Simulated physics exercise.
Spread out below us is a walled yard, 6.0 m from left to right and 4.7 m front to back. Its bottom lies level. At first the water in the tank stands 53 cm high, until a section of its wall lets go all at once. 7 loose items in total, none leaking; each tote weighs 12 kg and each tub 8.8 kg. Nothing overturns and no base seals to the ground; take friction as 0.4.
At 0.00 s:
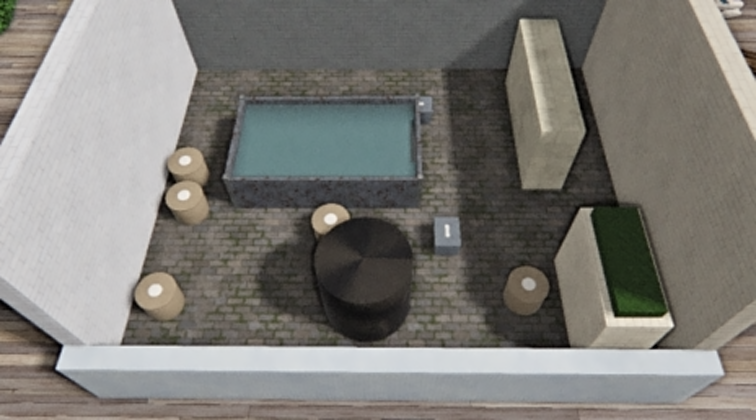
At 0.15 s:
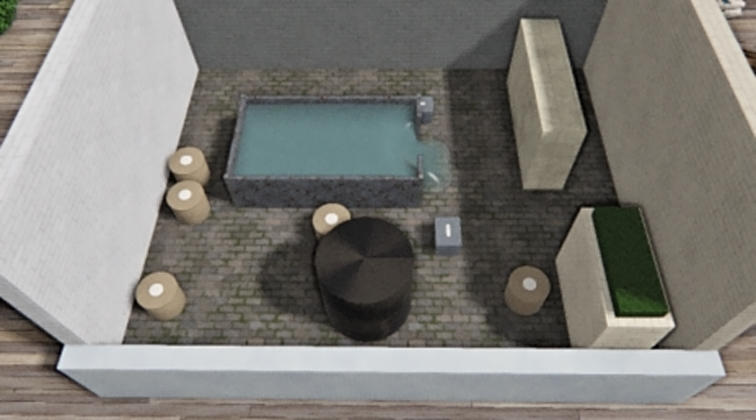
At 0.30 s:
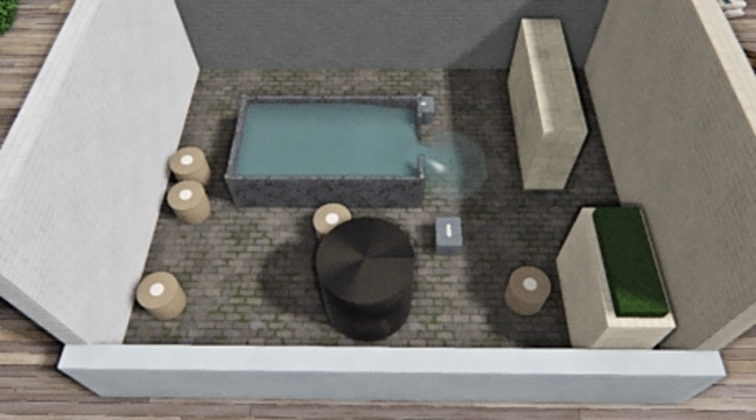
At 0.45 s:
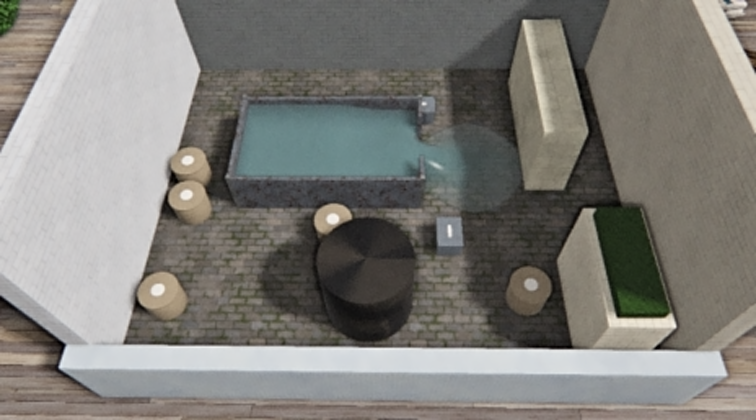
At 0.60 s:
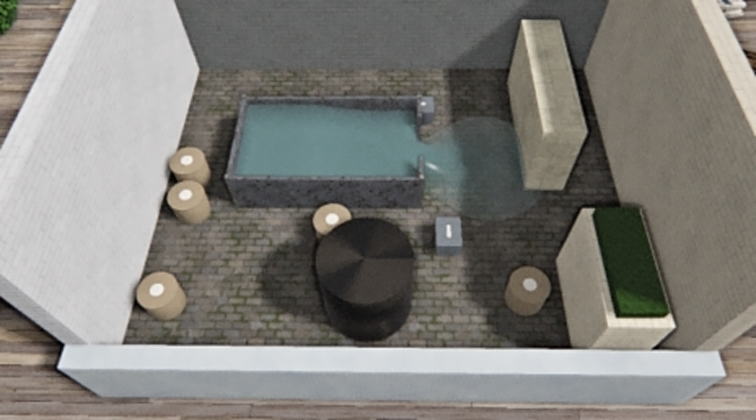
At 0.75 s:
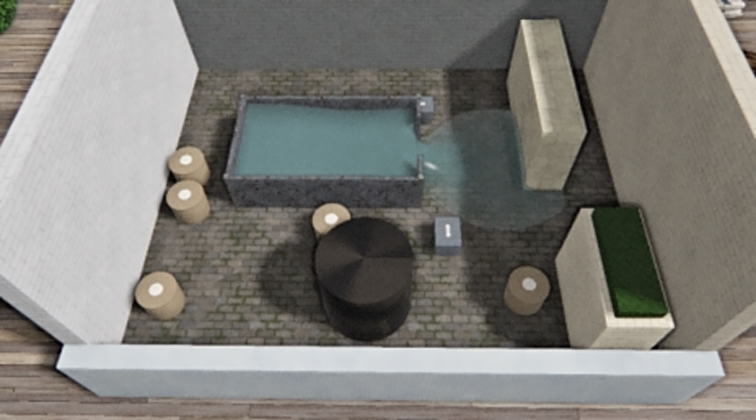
In the video, a walled yard with a rectangular tank of water, a dark round table-like object and several short tan cylinders is seen from above. Water pours through the tank's right side and spreads rightward across the paving, while the objects stay still.
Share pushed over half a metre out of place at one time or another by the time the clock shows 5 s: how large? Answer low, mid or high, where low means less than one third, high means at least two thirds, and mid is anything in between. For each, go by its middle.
Low.
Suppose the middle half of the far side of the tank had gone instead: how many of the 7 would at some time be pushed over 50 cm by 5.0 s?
3.
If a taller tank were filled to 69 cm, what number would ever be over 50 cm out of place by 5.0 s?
That would make 1 of them.
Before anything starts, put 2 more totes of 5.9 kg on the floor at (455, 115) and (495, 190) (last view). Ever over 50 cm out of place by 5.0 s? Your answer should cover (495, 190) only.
For that one, the shift is farther than that.
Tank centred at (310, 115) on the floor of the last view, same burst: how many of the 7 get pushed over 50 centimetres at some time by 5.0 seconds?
Count: 2.
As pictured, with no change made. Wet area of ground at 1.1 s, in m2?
Around 7.0 m2 of it.
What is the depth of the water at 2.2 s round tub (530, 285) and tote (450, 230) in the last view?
Some 4 cm at the first, some 0 cm at the second.
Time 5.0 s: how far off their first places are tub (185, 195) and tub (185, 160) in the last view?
Distances: 0 cm; 0 cm.
After 1.1 s 0 of 7 are over 50 cm from their spots; 0 afloat.
After 2.2 s 0 of 7 are over 50 cm from their spots; 0 afloat.
After 3.5 s 0 of 7 are over 50 cm from their spots; 0 afloat.
After 5.0 s 1 of 7 are over 50 cm from their spots, and 1 have been at some point; 0 afloat.
